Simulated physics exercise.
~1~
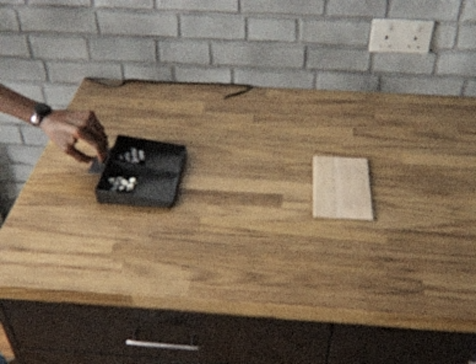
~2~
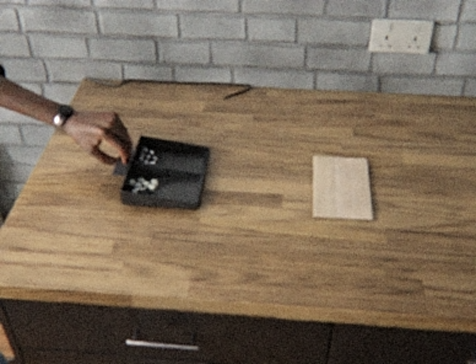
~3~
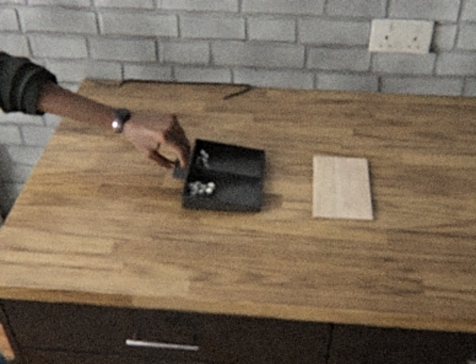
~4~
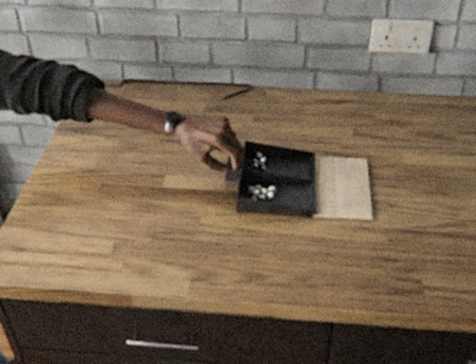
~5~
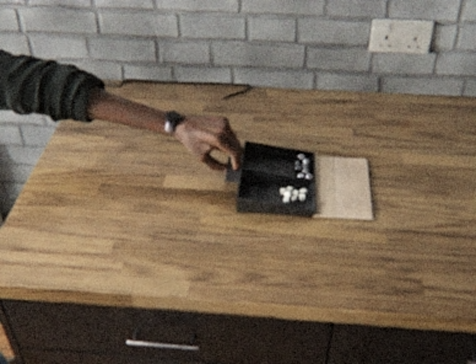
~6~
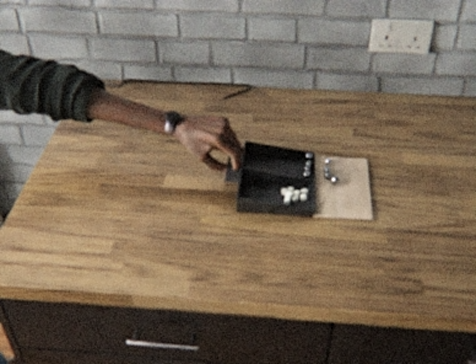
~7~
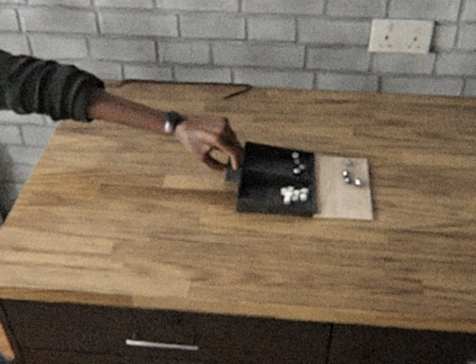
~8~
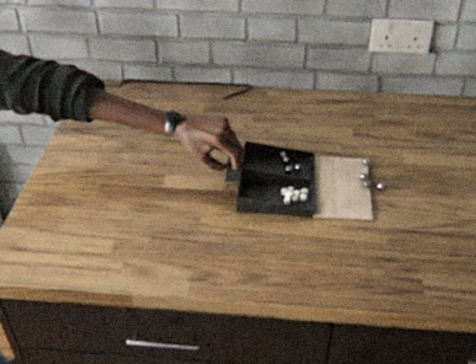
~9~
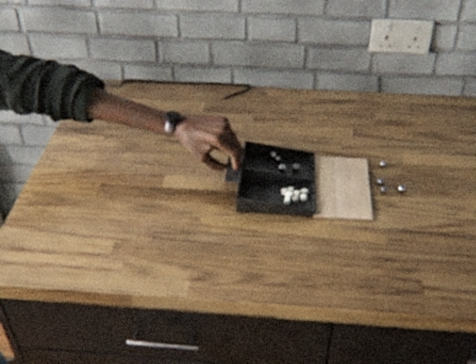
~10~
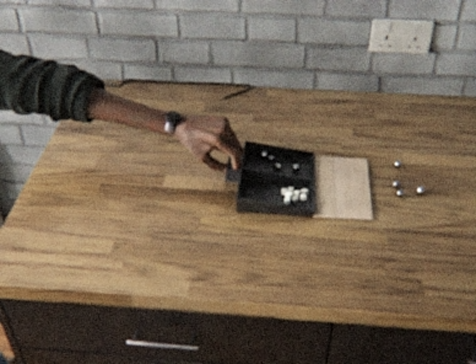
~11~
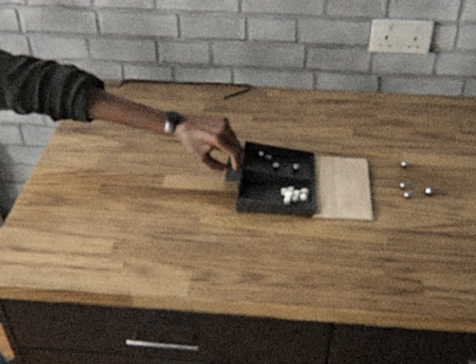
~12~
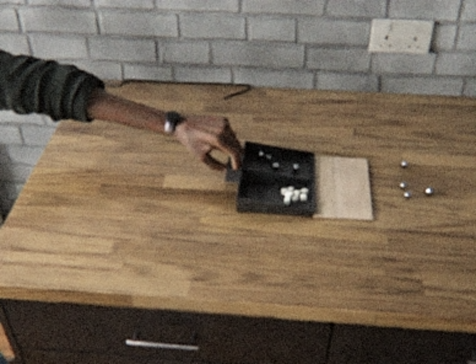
A hand with a dark sleeve and a wristwatch pushes a black, two-part tray of small things from the left across a wooden counter, seen from above at an angle against a grey brick wall with a white socket. Whitish pieces sit in the near part and greyish, shiny ones in the far part. The tray slides right and stops against a pale flat board. Both lots shift towards the front rim, and the near pieces stay inside. Several far pieces roll over the board and come to rest on the counter beyond, while the others remain in the tray.
